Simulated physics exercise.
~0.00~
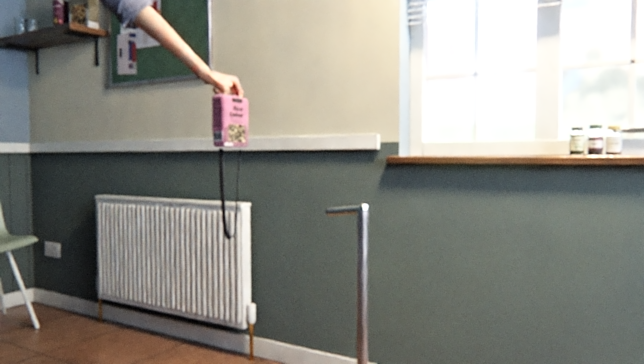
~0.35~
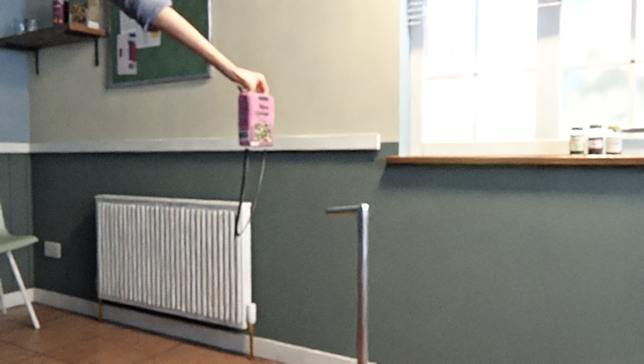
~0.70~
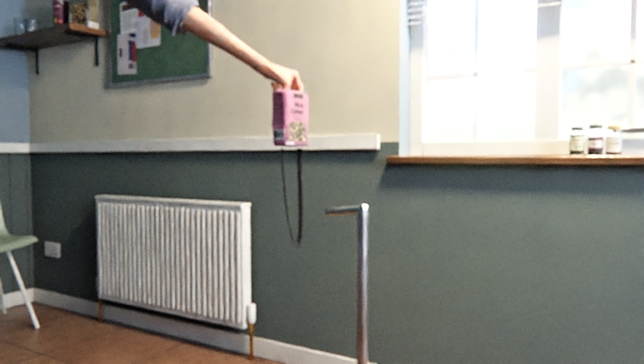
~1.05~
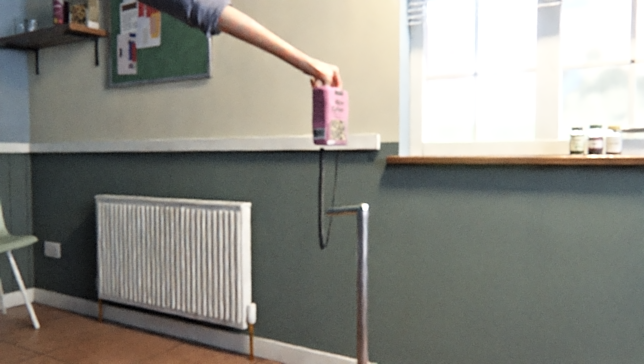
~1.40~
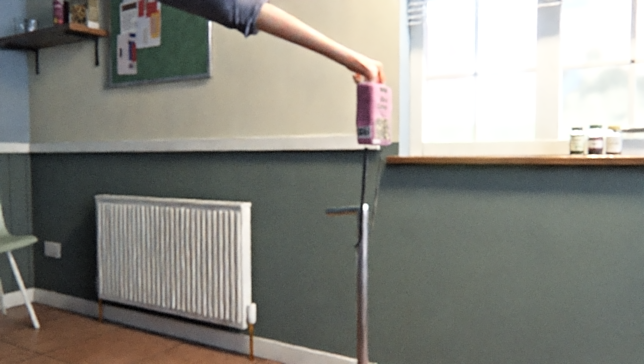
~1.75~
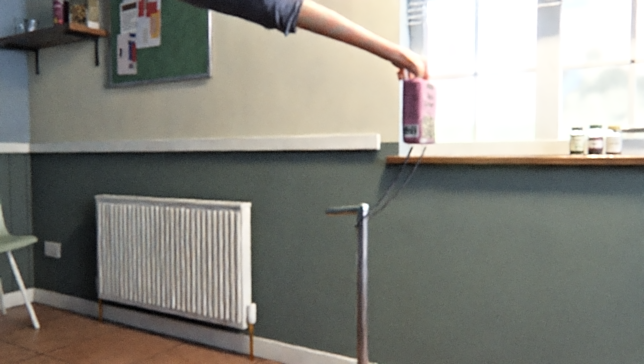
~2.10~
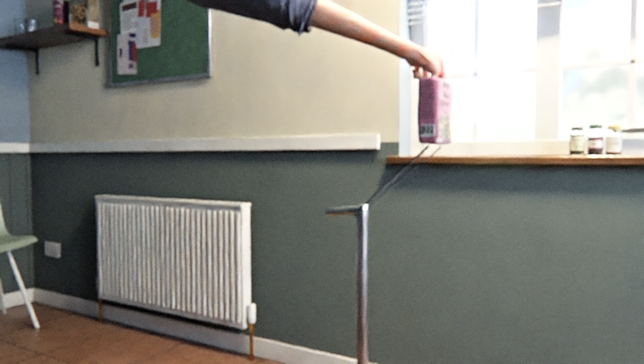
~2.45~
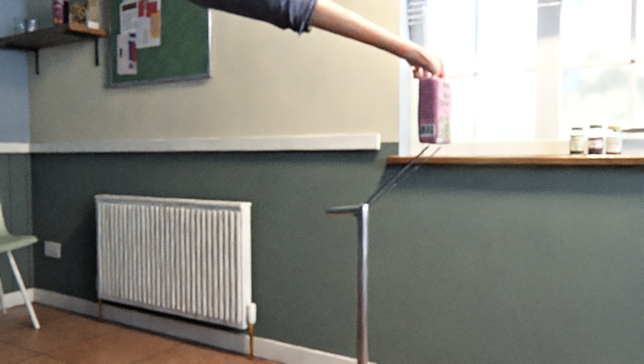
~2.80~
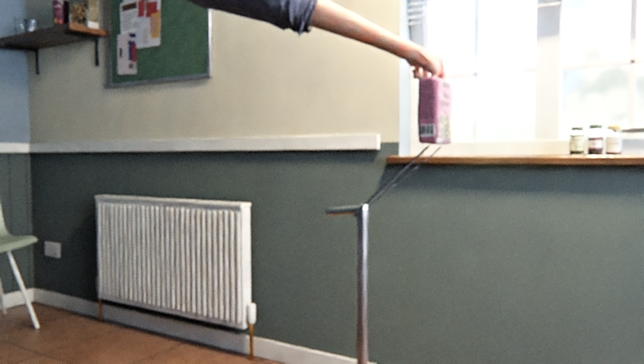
Pink pouch with a trailing loop being carried right by a hand, its loop catching on a hooked post and pulling tight.
